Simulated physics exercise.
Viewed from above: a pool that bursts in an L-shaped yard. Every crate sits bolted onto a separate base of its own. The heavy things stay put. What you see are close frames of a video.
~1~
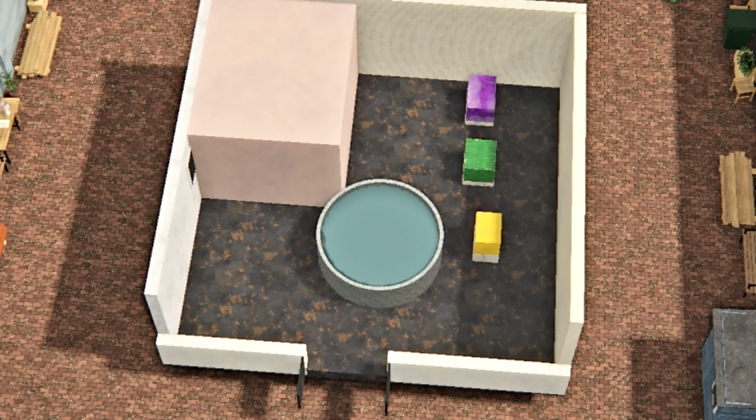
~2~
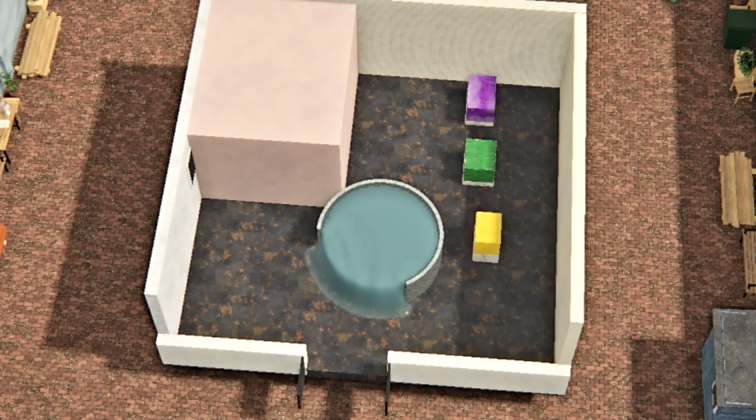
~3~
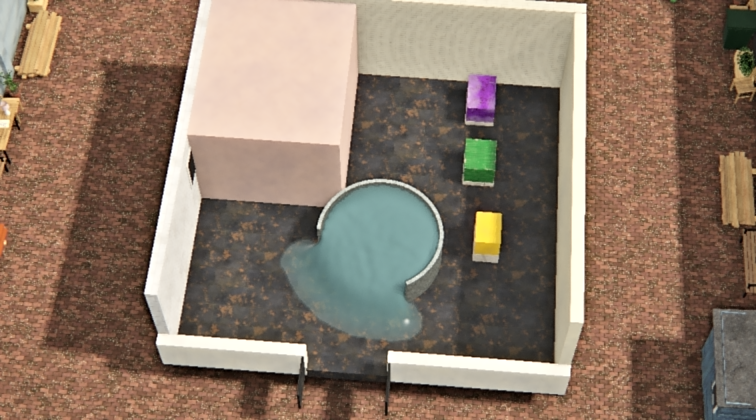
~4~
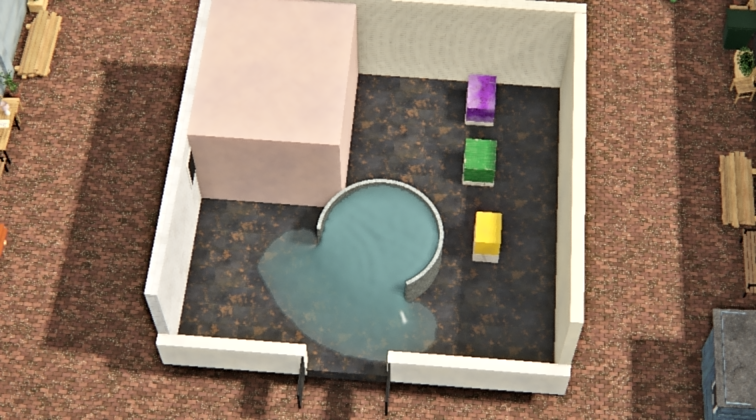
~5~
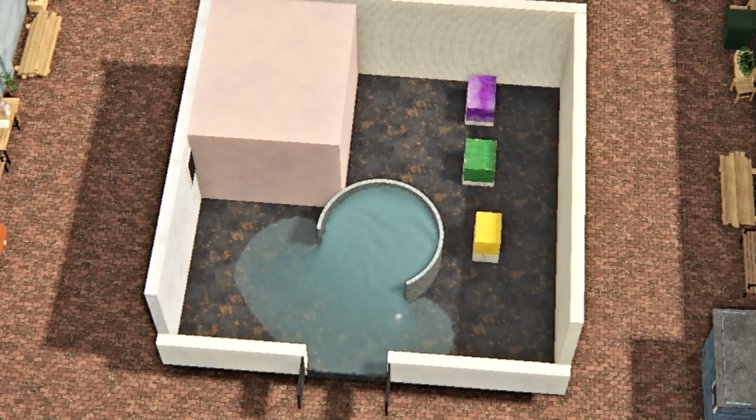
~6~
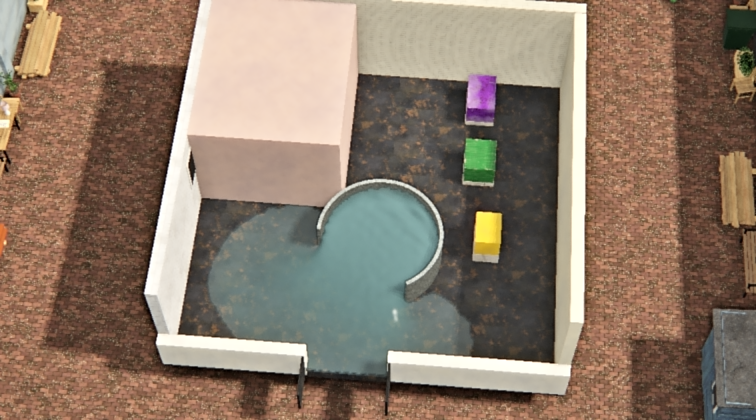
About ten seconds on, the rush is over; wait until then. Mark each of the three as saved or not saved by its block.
Purple crate - saved; yellow crate - saved; green crate - saved.
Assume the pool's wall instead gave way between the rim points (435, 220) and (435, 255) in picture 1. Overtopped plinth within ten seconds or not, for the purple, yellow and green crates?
Result: Purple crate gets overtopped, yellow crate gets overtopped, green crate gets overtopped.
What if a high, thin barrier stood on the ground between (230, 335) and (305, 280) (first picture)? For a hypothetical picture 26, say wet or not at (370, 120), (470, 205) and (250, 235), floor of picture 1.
First unwetted, then unwetted, then inundated.
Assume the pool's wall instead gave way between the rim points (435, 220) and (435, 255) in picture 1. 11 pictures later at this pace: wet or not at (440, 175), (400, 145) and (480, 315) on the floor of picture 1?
Soaked, soaked, soaked.
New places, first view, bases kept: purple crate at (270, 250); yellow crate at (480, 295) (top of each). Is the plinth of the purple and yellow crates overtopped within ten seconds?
Looks like the purple crate gets reached and the yellow crate never gets reached.
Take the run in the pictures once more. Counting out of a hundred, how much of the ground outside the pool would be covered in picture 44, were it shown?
It works out to about 65 in a hundred.
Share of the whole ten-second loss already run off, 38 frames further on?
It works out at roughly 75 per cent.
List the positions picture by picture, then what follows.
The round tank at (380, 235) is whole and still, in the first picture.
The front is at (408, 312), out from the gap at (346, 291), in the second picture.
The front is at (418, 326), out from the gap at (346, 292), in the third picture.
Water pours out at (346, 292) and has run to (432, 337), in the fourth picture.
The front is at a hidden place, out from the gap at (346, 293), in the fifth picture.
Water pours out at (346, 293) and has run to (215, 267), in the sixth picture.
A moment on, water covers 35 % of the floor; the purple crate not reached, the yellow crate not reached, the green crate not reached.
Next, water covers 40 % of the floor; the purple crate not reached, the yellow crate not reached, the green crate not reached.
Then, water covers 50 % of the floor; the purple crate not reached, the yellow crate water round its plinth, the green crate not reached.
Later, water covers 65 % of the floor; the purple crate not reached, the yellow crate water round its plinth, the green crate water round its plinth.
In the end, water covers 70 % of the floor; the purple crate stayed above the water, the yellow crate stayed above the water, the green crate stayed above the water.
